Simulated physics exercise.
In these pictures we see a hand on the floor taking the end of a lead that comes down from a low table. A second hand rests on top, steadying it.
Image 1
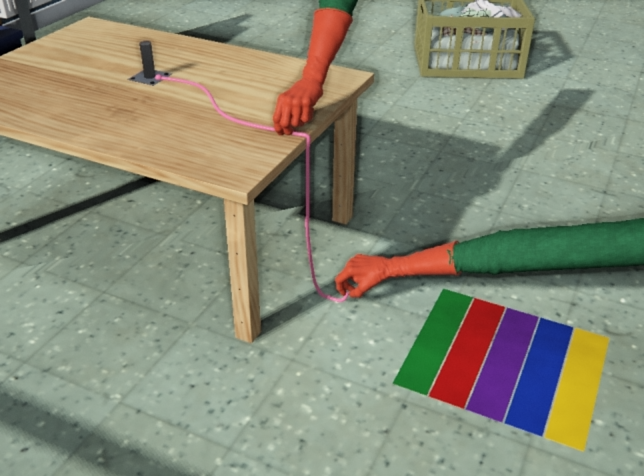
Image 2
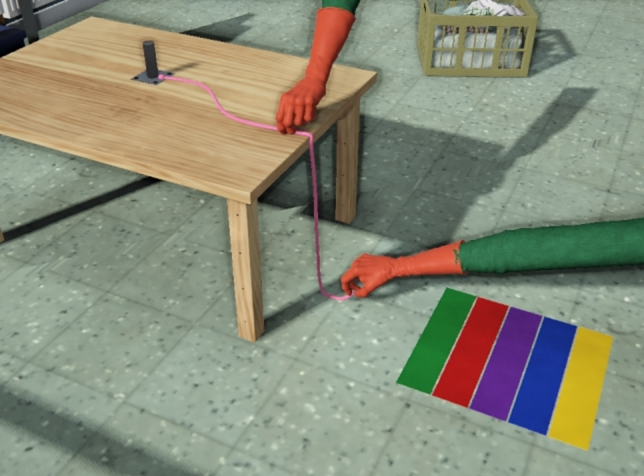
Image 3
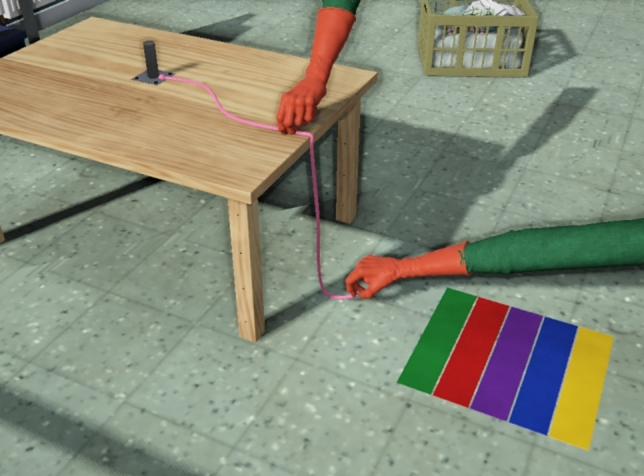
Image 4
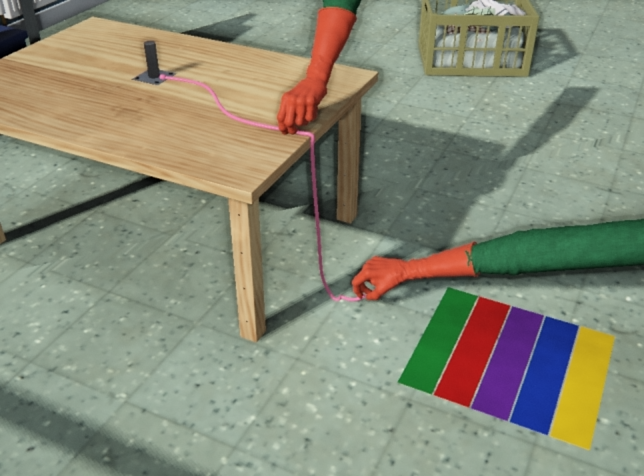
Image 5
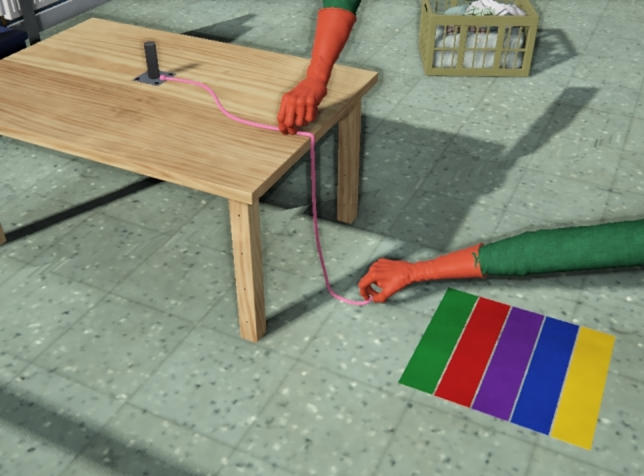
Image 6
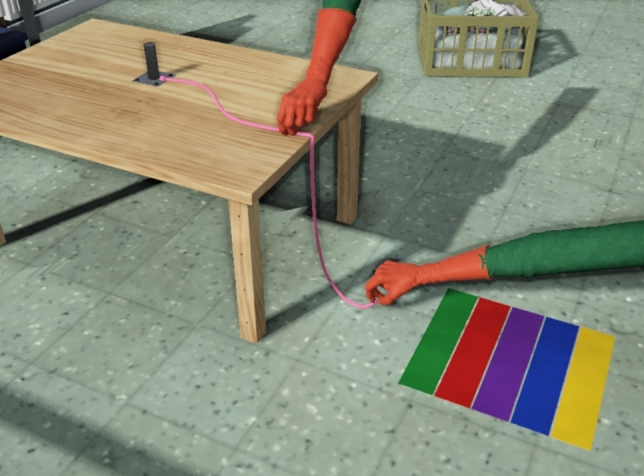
A gloved hand on the floor slowly draws the end of a pink cord right.
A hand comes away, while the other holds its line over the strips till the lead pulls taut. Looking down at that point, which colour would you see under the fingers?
You would see red.
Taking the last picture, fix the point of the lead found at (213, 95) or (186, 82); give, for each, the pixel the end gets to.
The places are (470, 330) and (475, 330).
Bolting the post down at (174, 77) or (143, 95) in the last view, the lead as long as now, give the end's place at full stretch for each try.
Near (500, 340) the first time and near (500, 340) the second time.
Soon after, end near (415, 312); short of the strips.
Then, end near (454, 324); over green.
At full stretch, end near (477, 331); over red. Over red.
